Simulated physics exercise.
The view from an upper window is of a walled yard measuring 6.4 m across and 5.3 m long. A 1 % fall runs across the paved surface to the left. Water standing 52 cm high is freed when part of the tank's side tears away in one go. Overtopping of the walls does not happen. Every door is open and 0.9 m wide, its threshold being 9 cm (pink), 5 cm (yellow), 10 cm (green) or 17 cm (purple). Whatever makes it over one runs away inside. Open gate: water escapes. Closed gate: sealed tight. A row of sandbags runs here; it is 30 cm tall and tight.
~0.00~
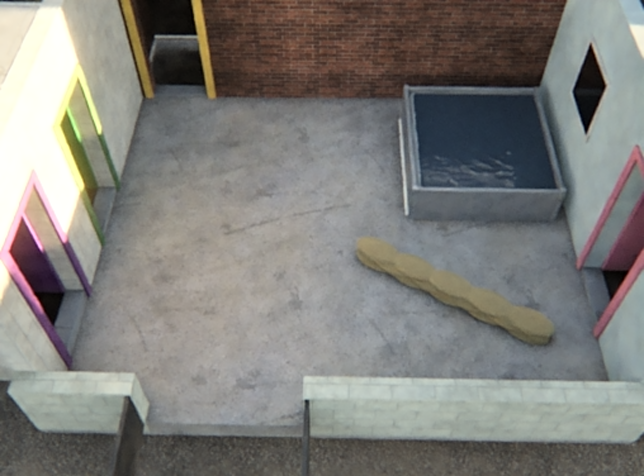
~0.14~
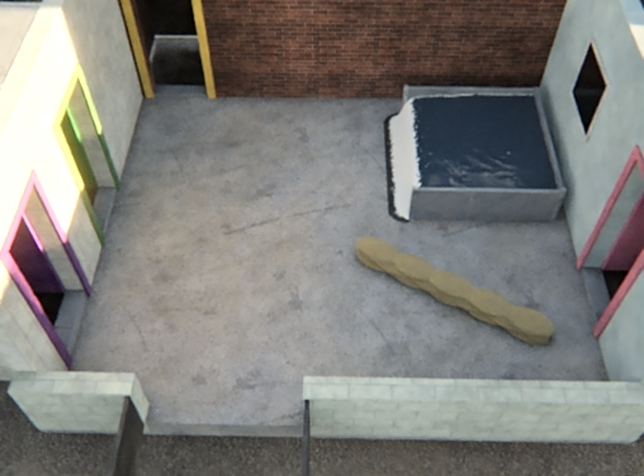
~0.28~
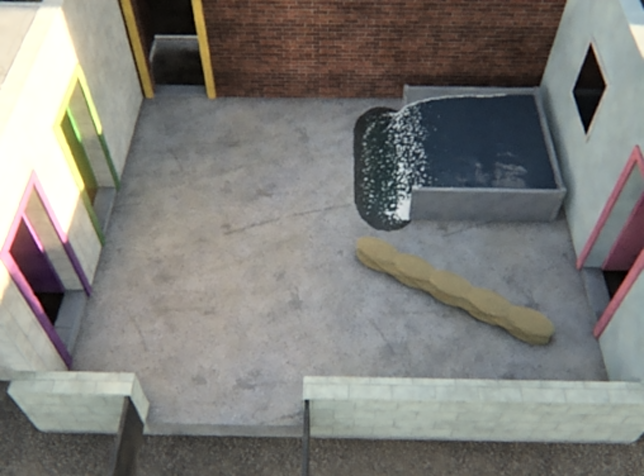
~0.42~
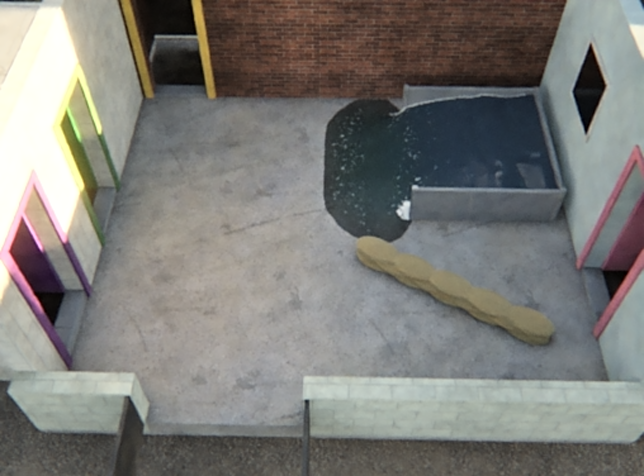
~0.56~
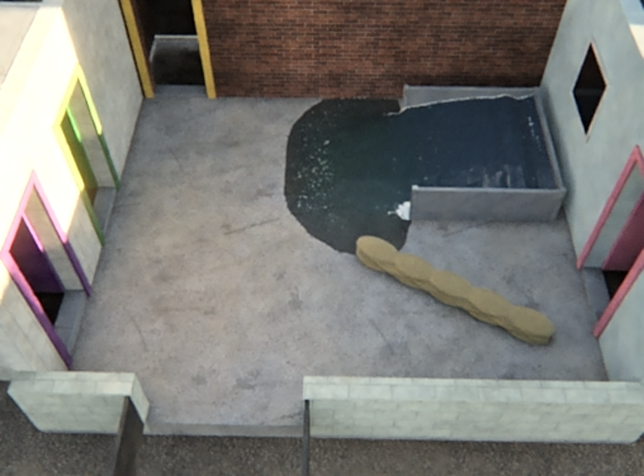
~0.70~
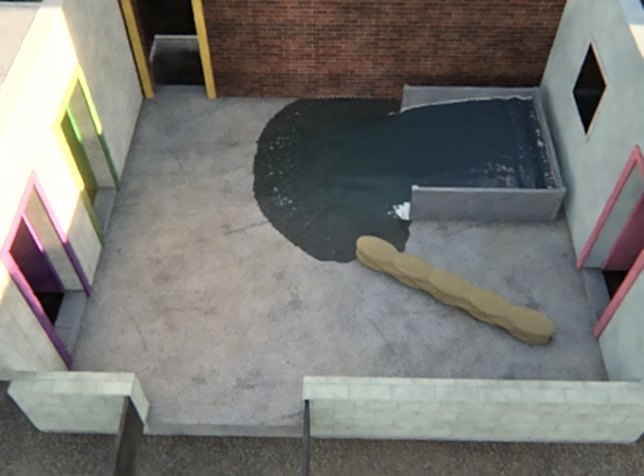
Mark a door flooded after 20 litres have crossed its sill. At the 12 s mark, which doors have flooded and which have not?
The pink door has not; the yellow door has flooded; the green door has flooded; the purple door has not.
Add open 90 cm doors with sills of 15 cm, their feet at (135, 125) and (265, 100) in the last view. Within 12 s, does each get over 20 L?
In the order given, higher then lower.
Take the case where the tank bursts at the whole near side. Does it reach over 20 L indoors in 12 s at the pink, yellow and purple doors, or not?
So pink tops it, yellow tops it, purple stays lower.
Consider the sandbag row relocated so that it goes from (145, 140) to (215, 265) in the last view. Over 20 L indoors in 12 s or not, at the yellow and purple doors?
Against the limit, the yellow door goes beyond it and the purple door stays within it.
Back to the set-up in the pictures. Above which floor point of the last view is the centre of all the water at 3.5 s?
Near (257, 186).
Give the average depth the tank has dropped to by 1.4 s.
About 27 centimetres on average.
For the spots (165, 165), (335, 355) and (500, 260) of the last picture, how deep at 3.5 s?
Approximately 20, 0 and 0 centimetres, going through them in turn.
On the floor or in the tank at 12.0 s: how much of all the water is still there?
Some 64 in a hundred.
After 1.4 s water covers 40 % of the floor and is deepest (22 cm) near (404, 195); pink door not reached, yellow door not reached, green door not reached, purple door not reached.
After 2.2 s water covers 55 % of the floor and is deepest (36 cm) near (150, 116); pink door not reached, yellow door 11 cm at the sill, 1 L in, green door 22 cm at the sill, 12 L in, purple door not reached.
After 3.5 s water covers 60 % of the floor and is deepest (26 cm) near (64, 387); pink door not reached, yellow door 18 cm at the sill, 81 L in, green door 20 cm at the sill, 75 L in, purple door 13 cm at the sill, 0 L in.
After 7.0 s water covers 75 % of the floor and is deepest (13 cm) near (61, 401); pink door not reached, yellow door 9 cm at the sill, 223 L in, green door 8 cm at the sill, 106 L in, purple door 13 cm at the sill, 1 L in.
After 12.0 s water covers 85 % of the floor and is deepest (8 cm) near (134, 132); pink door 3 cm at the sill, 0 L in, yellow door 5 cm at the sill, 241 L in, green door 6 cm at the sill, 106 L in, purple door 7 cm at the sill, 1 L in.
